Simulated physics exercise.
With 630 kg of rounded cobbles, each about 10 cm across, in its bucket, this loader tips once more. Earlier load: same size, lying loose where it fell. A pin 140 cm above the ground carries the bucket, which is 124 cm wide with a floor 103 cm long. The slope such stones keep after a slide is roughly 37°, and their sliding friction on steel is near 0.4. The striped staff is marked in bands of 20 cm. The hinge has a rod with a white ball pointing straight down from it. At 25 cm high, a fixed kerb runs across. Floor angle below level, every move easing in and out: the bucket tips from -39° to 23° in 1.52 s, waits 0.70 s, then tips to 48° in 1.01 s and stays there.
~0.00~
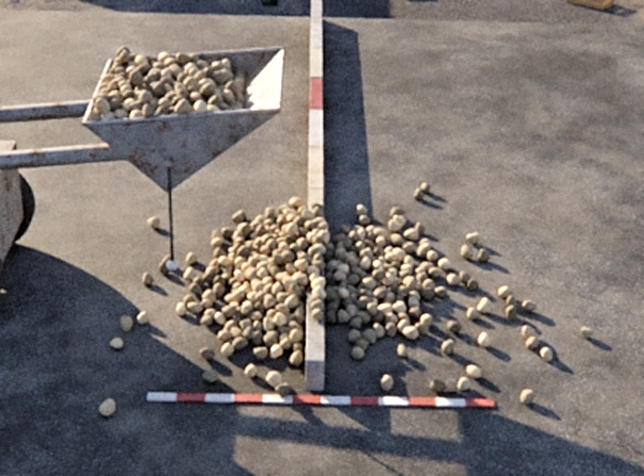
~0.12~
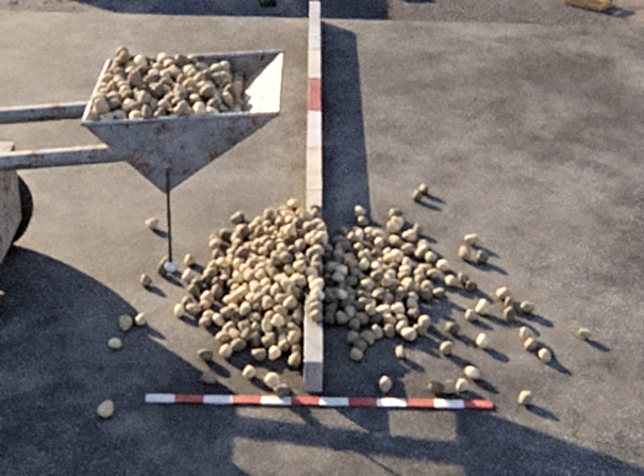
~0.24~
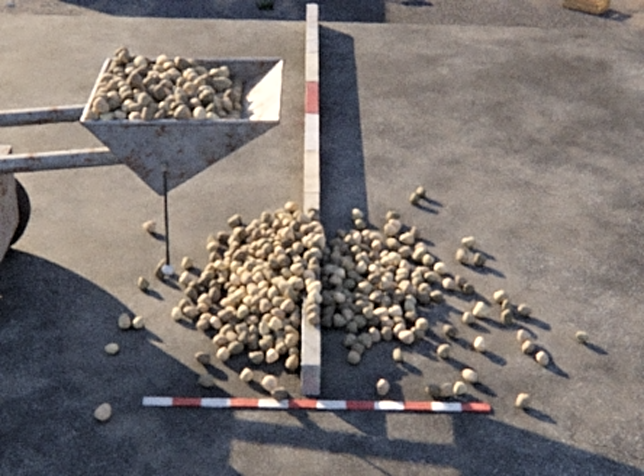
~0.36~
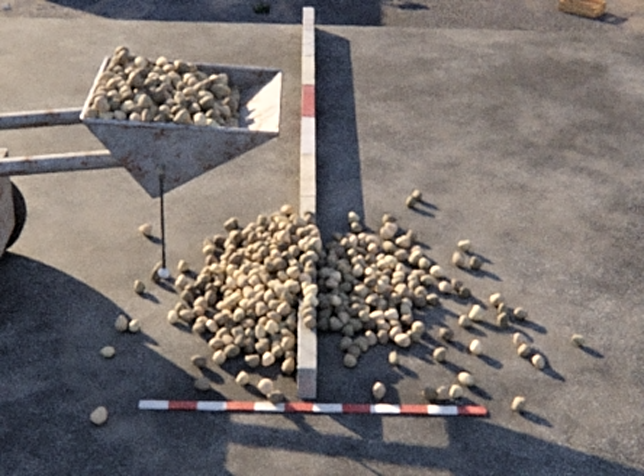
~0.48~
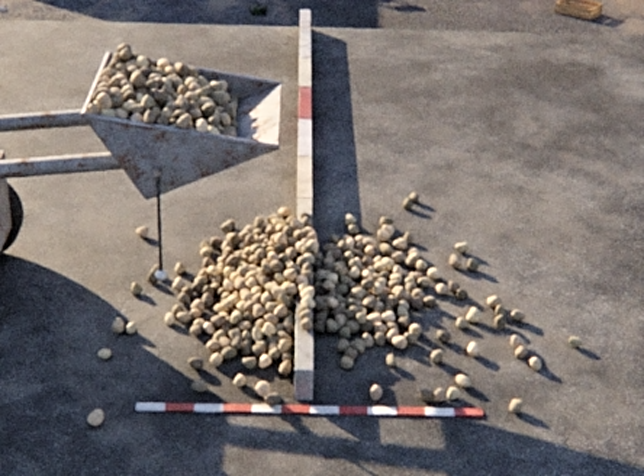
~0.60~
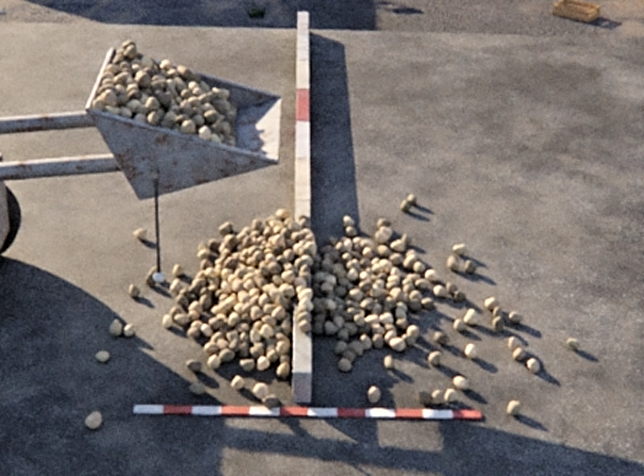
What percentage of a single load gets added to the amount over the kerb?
64 %.
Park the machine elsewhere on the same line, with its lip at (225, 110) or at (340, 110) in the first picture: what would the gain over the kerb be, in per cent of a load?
I'd expect near 15 per cent first and near 100 per cent next.
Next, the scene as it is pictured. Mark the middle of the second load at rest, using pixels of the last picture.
They settle centred around (329, 284).
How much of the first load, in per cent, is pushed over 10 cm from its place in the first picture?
Near 15 per cent, I reckon.
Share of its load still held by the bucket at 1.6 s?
About 85 percent.
After 1.1 s the floor is at 13°; in per cent of one load, 100 in the bucket, 65 on this side of the kerb, 36 over the kerb; the foremost stones are at (518, 333).
After 1.6 s the floor is at 23°; in per cent of one load, 83 in the bucket, 81 on this side of the kerb, 37 over the kerb; the foremost stones are at (518, 333).
After 3.7 s the floor is at 48°; in per cent of one load, 0 in the bucket, 101 on this side of the kerb, 99 over the kerb; the foremost stones are at (526, 319).
After 6.5 s the floor is at 48°; in per cent of one load, 0 in the bucket, 101 on this side of the kerb, 99 over the kerb; the foremost stones are at (526, 319). Net gain over the kerb, 64.
